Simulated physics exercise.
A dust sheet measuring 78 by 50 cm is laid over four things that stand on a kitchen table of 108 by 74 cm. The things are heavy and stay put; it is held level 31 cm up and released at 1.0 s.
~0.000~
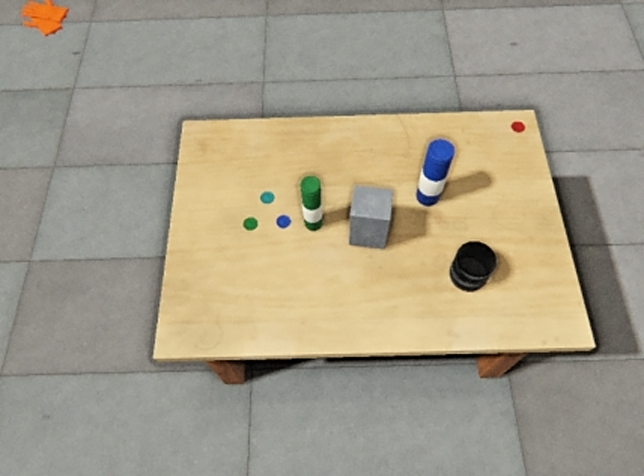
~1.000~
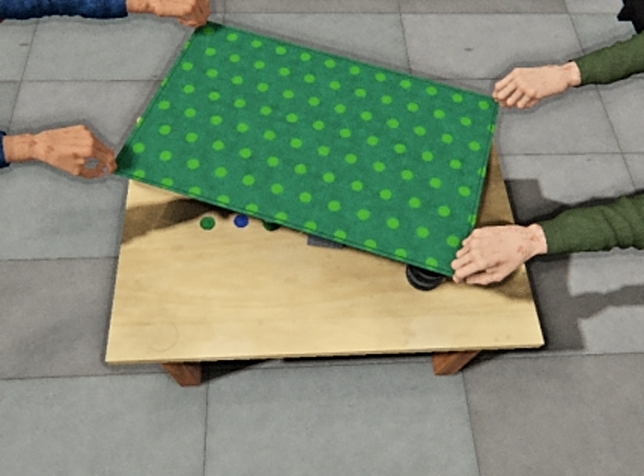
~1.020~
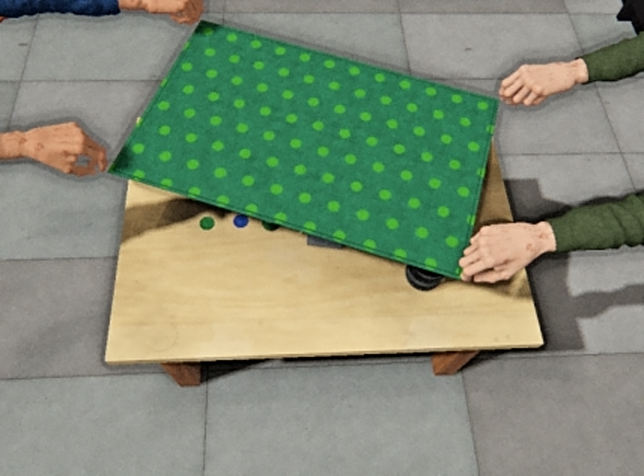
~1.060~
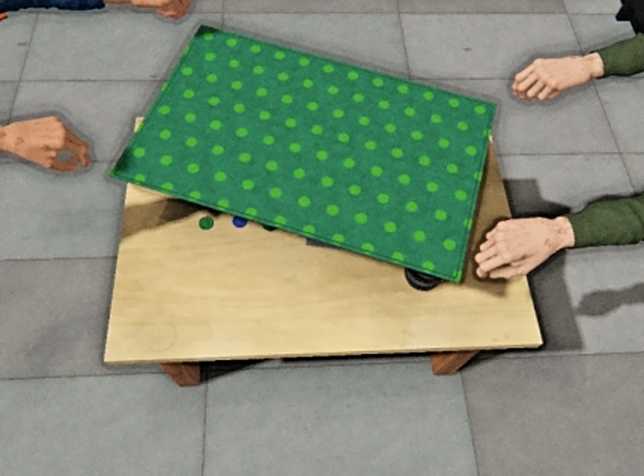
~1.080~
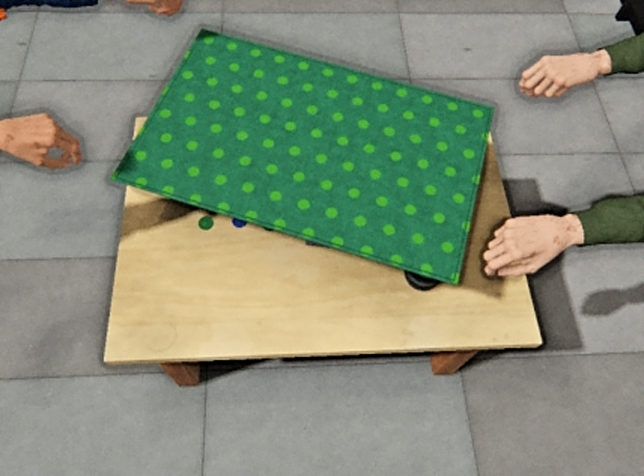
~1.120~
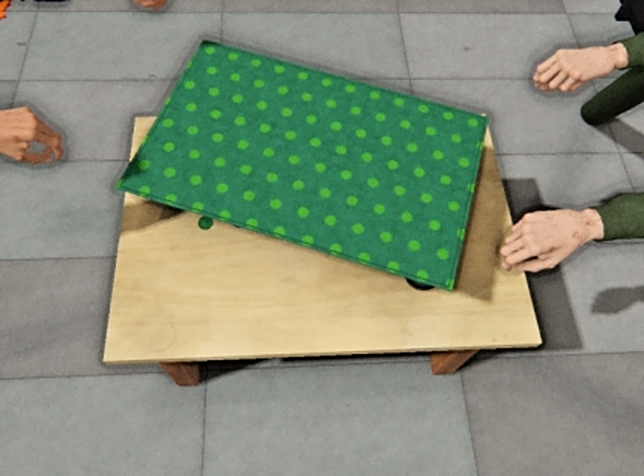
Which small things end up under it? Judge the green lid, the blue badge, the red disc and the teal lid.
Green lid is hidden, blue badge is hidden, red disc is left exposed, teal lid is hidden.
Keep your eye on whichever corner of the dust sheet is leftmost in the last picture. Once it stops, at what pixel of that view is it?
Looks like it ends up close to (198, 255).
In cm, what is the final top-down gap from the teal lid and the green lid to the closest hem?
7 cm and 4 cm, roughly.
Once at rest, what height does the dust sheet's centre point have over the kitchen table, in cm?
Roughly 21 cm high.
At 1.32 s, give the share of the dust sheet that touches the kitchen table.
Roughly 15 percent.
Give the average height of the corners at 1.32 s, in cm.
Roughly 2 centimetres.
After 1.3 s, 15 % of it is down, spanning 68 by 53 cm, above teal lid, green lid, blue badge.
After 1.5 s, 20 % of it is down, spanning 70 by 52 cm, above teal lid, green lid, blue badge.
After 1.7 s, 20 % of it is down, spanning 72 by 49 cm, above teal lid, green lid, blue badge.
After 1.9 s, 20 % of it is down, spanning 70 by 48 cm, above teal lid, green lid, blue badge.
After 2.7 s, 20 % of it is down, spanning 70 by 48 cm, above teal lid, green lid, blue badge.
